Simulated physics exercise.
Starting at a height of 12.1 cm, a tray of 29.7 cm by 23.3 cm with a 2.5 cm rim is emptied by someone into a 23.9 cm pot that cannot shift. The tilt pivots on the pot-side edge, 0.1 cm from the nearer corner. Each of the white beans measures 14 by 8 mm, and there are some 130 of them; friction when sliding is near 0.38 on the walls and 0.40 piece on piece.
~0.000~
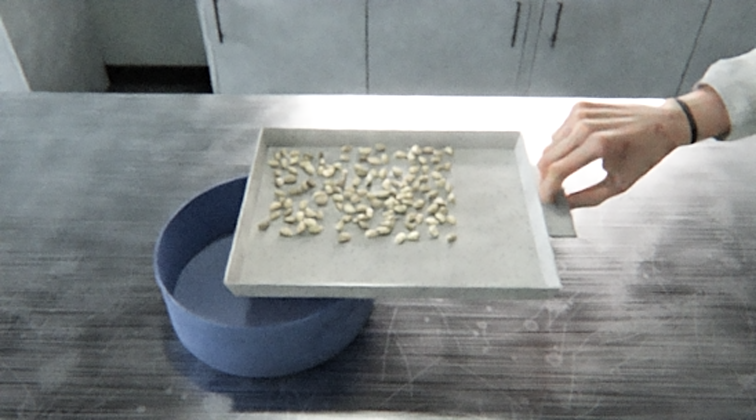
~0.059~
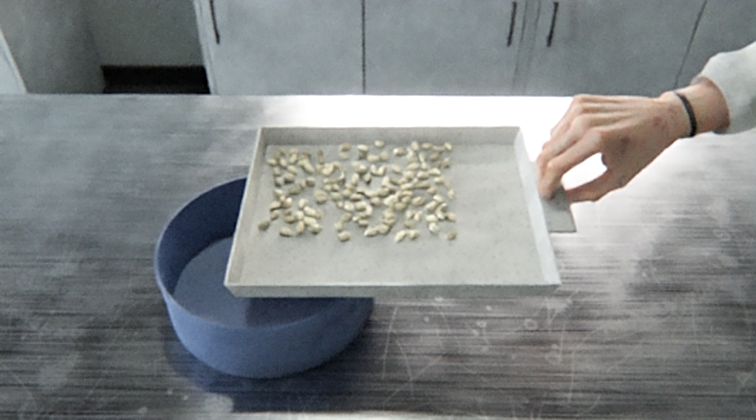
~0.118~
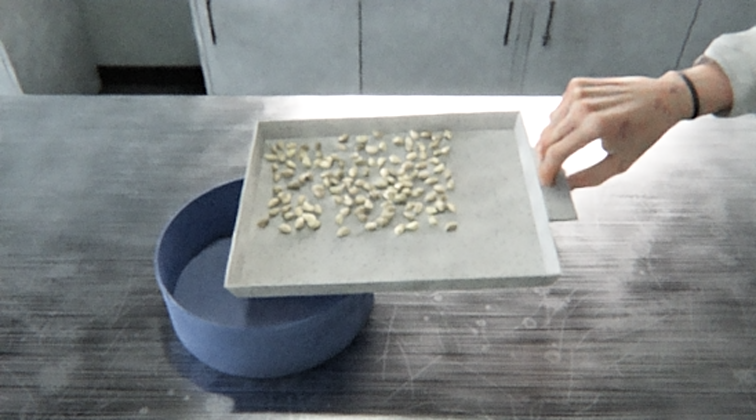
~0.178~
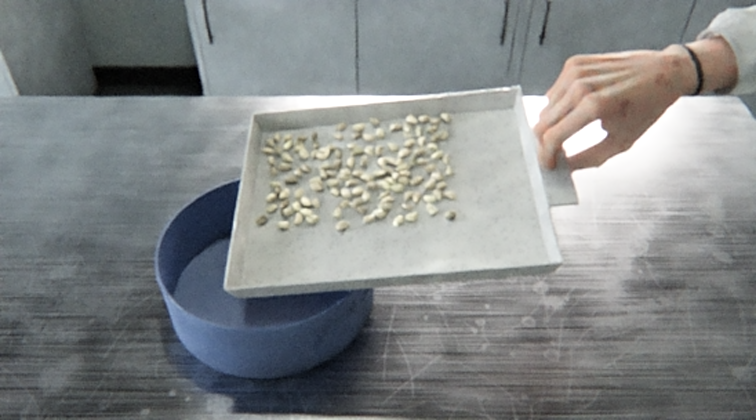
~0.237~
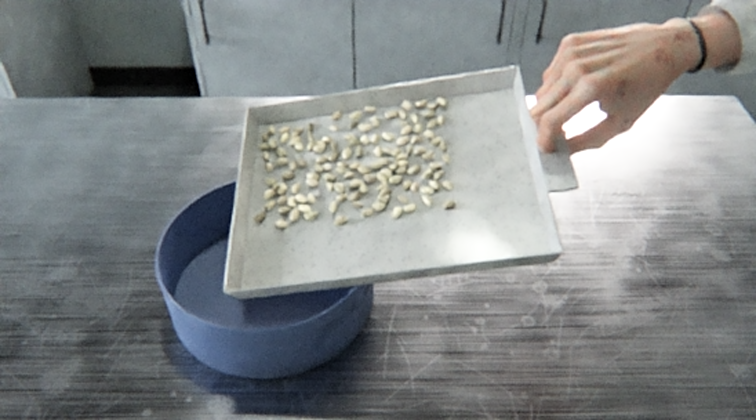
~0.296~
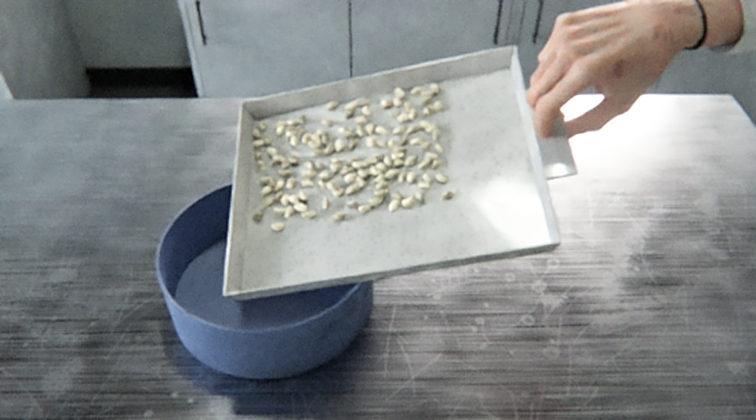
Hand raising the right side of a shallow tray of white beans, slanting it gradually leftward above a blue pot on a metal counter.
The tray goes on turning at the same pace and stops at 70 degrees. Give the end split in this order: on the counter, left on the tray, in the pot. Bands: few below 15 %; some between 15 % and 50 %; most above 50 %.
Counter: Most; left on the tray: Some; pot: Few.
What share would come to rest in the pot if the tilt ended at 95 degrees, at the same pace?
Then about 0 per cent.
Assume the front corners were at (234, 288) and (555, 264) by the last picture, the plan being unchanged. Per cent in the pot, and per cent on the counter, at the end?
Pot: 0, counter: 35.
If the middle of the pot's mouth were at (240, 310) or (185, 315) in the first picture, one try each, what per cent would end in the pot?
Around 65 per cent, then around 65 per cent.
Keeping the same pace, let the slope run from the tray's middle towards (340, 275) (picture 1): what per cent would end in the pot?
Some 0 per cent.
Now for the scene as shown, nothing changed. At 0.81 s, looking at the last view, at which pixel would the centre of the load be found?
Expected load position: Near (226, 270).
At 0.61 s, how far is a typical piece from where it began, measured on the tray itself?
About 9 cm.
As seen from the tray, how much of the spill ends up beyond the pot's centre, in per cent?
Estimate: Roughly 90 per cent of the pieces.
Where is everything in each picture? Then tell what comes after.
Tray tilt 0 degrees, front corners at (232, 278) and (554, 282); middle of the pieces at (362, 192); pot at (267, 241), in the first picture.
Tray tilt 1 degrees, front corners at (233, 279) and (554, 279); middle of the pieces at (362, 190), in the second picture.
Tray tilt 5 degrees, front corners at (232, 281) and (554, 269), lowest corner left front; middle of the pieces at (361, 183), in the third picture.
Tray tilt 10 degrees, front corners at (231, 283) and (555, 257), lowest corner left front; middle of the pieces at (358, 173), in the fourth picture.
Tray tilt 14 degrees, front corners at (231, 285) and (554, 247), lowest corner left front; middle of the pieces at (356, 165), in the fifth picture.
Tray tilt 19 degrees, front corners at (230, 288) and (553, 237), lowest corner left front; middle of the pieces at (352, 160); pot at (267, 244). Its pace works out near 80 degrees a second, in the sixth picture.
After 0.61 s, tilt 44 degrees; the tray holds 100 %, the pot 0 %.
After 0.81 s, tilt 61 degrees; the tray holds 95 %, the pot 0 %.
After 1.14 s, tilt 70 degrees; the tray holds 55 %, the pot 0 %.
At rest (2.2 s), counter 60 %, tray 40 %, pot 0 %.
